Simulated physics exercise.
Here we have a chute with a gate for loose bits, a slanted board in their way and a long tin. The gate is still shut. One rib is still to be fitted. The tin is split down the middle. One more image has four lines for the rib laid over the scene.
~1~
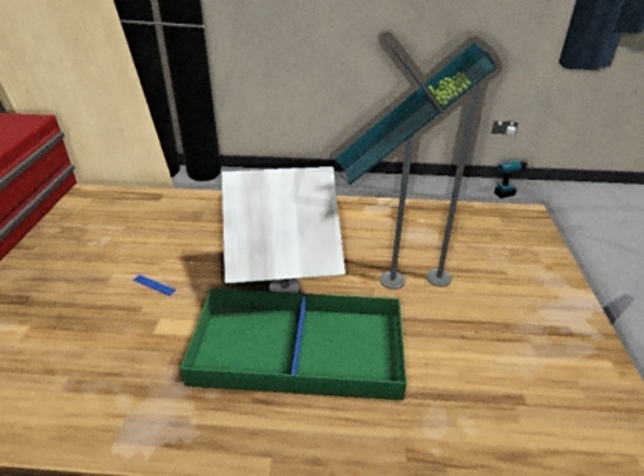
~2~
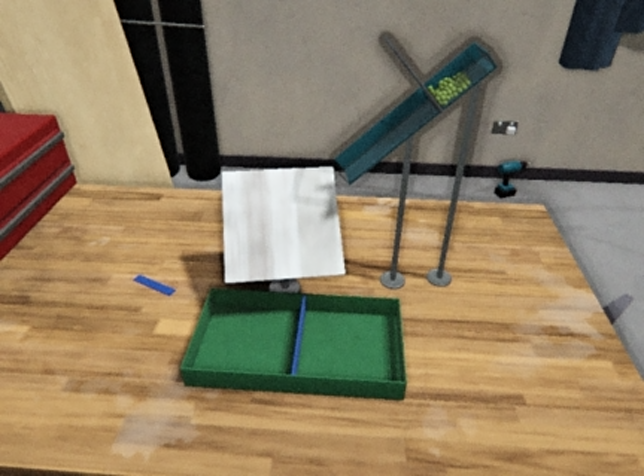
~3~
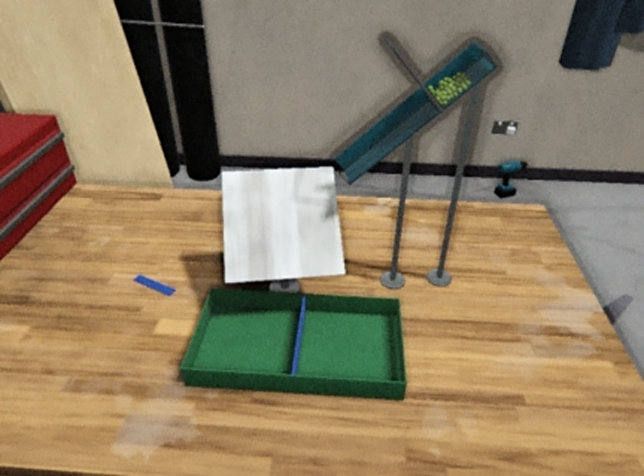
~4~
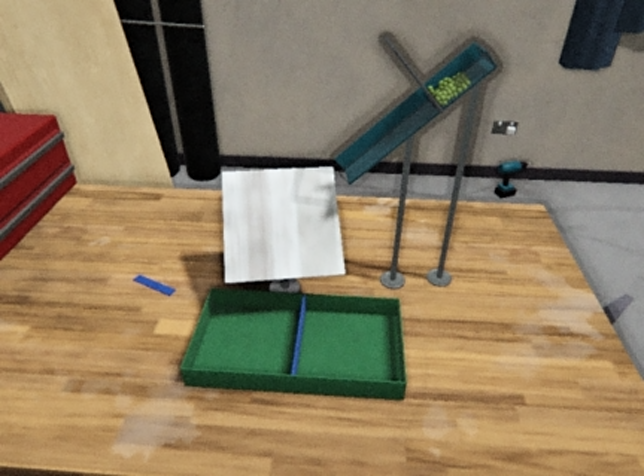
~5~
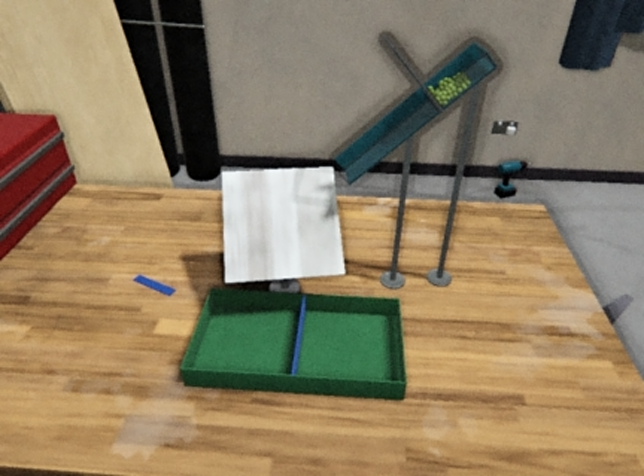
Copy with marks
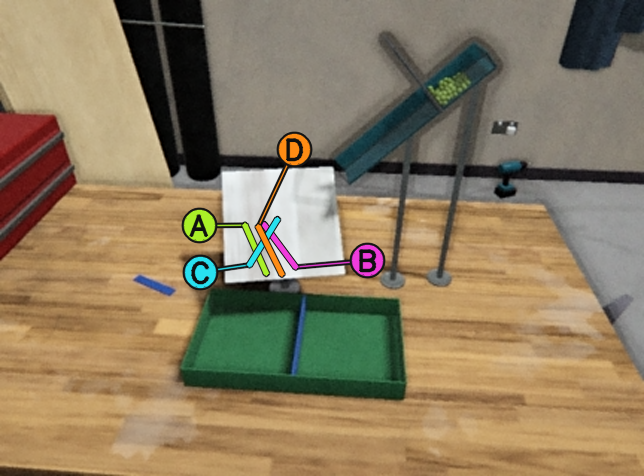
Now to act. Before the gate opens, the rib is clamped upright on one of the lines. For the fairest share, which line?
The answer is line D.
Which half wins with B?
The right half.
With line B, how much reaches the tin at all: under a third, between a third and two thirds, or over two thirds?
It is over two thirds.
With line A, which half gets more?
The left half.
On the marked copy, line A from (245, 225) to (266, 273); line B from (263, 224) to (295, 267); line C from (277, 219) to (249, 264); line D from (258, 226) to (281, 274).
With A, of what is caught, most in the left half, a small part in the right.
With B, of what is caught, about a quarter in the left half, most in the right.
With C, of what is caught, most in the left half, a small part in the right.
With D, of what is caught, about half in the left half, about half in the right.
